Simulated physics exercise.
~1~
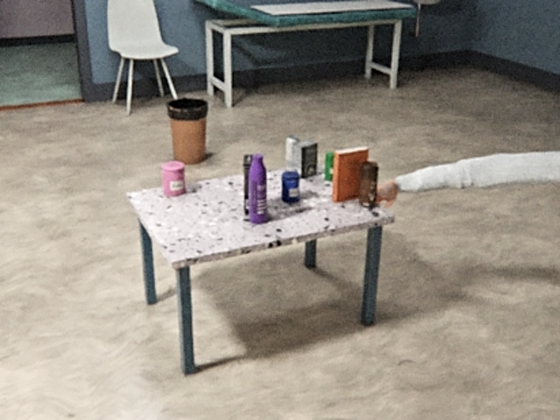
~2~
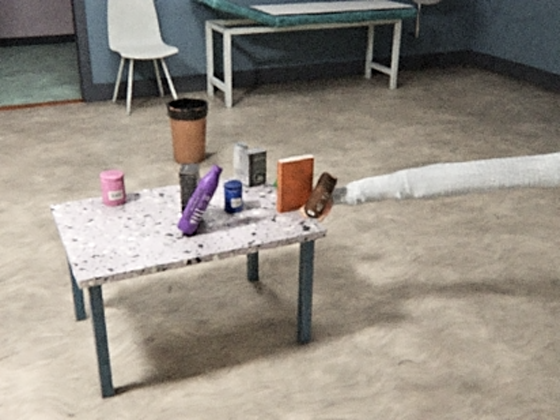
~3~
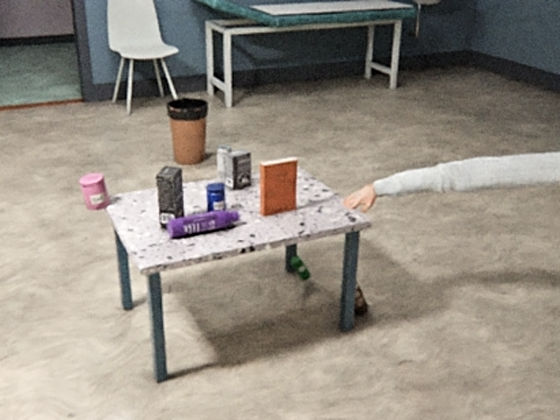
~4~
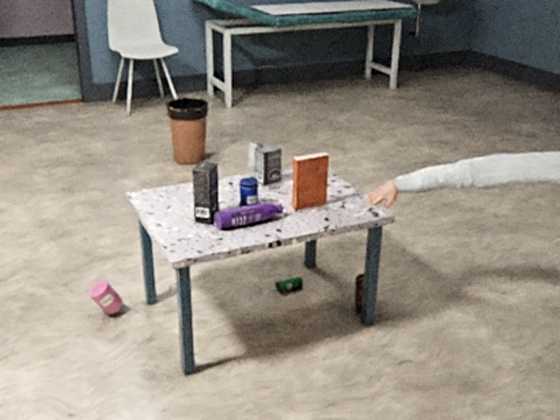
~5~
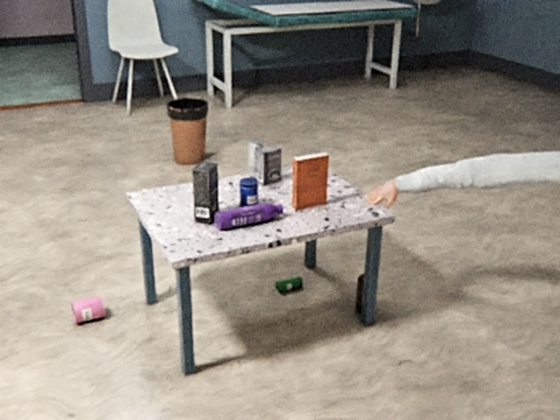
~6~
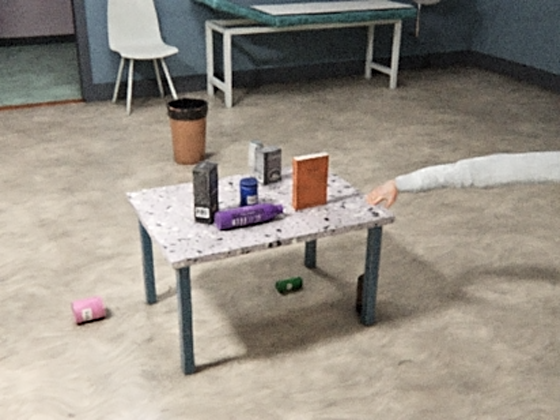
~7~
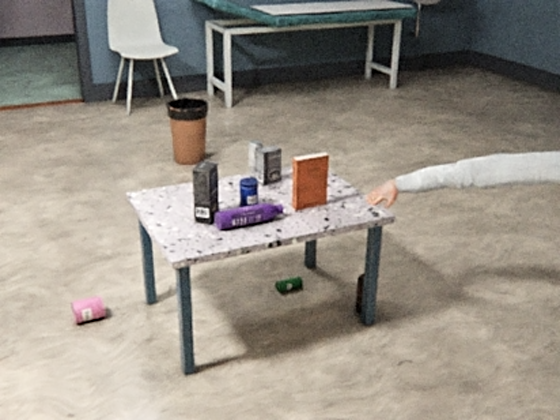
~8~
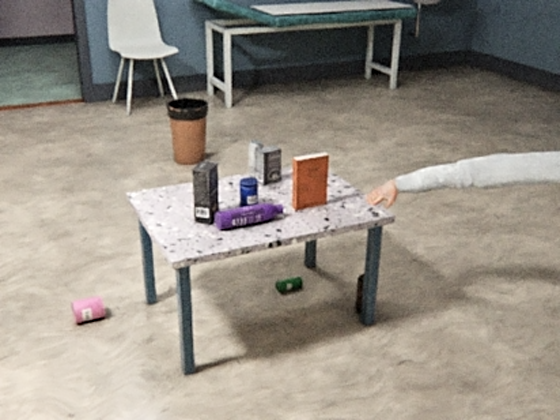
At the start, a pink jar, a purple bottle, a blue jar, an orange book, a brown can and several other containers stand on a small speckled table, with a hand at its right edge. The table shifts left with the arm reaching after it, and the purple bottle and brown can tip. The purple bottle then lies flat on the tabletop, while the pink jar slips past the left edge and the green shaker and brown can drop below on the right. The table moves back right as the pink jar falls to the floor. Finally, the book, cartons and blue jar remain upright, and everything rests still.
